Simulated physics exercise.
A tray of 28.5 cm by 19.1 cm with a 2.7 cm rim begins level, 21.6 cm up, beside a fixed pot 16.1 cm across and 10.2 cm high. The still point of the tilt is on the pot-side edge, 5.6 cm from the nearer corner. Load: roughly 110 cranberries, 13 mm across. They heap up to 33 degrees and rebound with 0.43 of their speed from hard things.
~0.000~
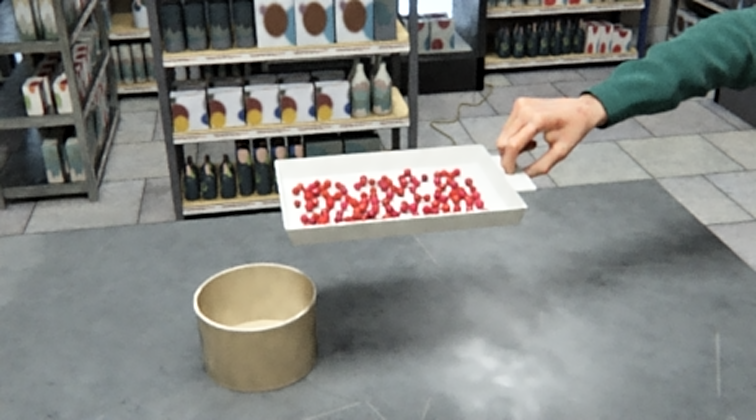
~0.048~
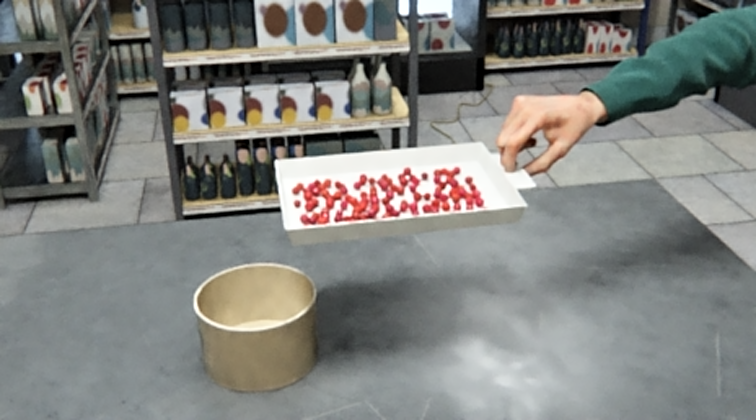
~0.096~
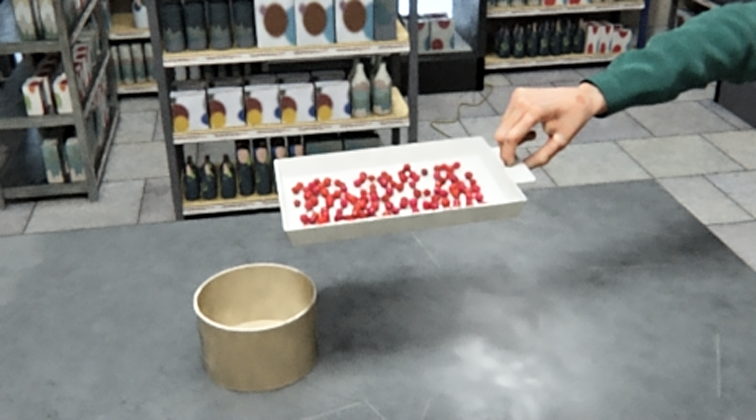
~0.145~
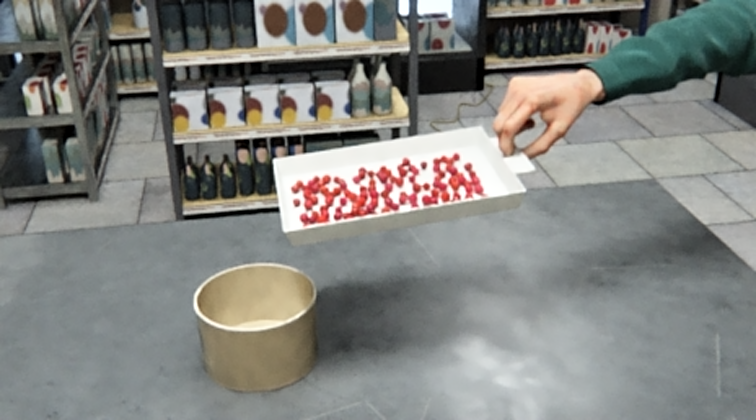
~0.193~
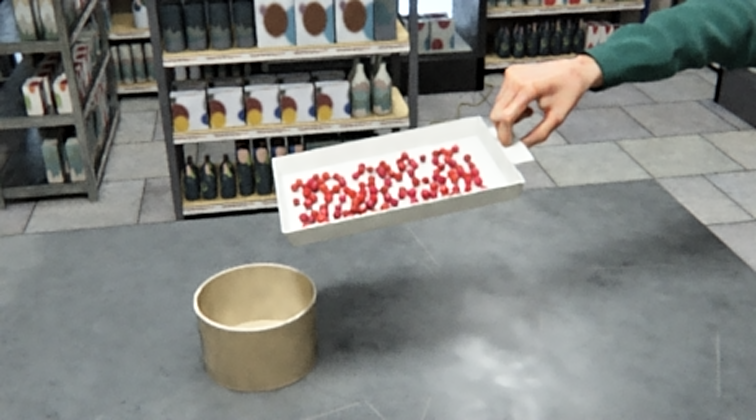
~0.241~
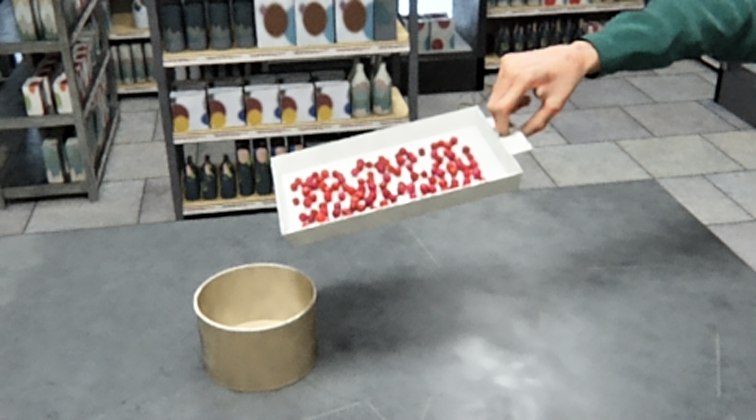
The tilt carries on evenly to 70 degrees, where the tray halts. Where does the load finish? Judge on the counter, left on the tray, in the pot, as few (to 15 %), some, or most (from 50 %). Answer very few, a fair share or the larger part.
Counter: Very few, tray: The larger part, pot: Very few.
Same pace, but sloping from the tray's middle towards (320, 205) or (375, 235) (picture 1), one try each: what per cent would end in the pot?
About 5 and 0 per cent.
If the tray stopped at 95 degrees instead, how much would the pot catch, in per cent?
It would be near 60 per cent.
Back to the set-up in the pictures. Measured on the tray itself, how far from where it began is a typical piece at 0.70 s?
Roughly 7 cm.
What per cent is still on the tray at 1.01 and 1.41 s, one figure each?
About 100, 100.
After 0.70 s, tilt 39 degrees; the tray holds 100 %, the pot 0 %.
Then, at 1.01 s, tilt 58 degrees; the tray holds 100 %, the pot 0 %.
Then, at 1.41 s, tilt 70 degrees; the tray holds 100 %, the pot 0 %.
At rest (1.7 s), counter 0 %, tray 100 %, pot 0 %.
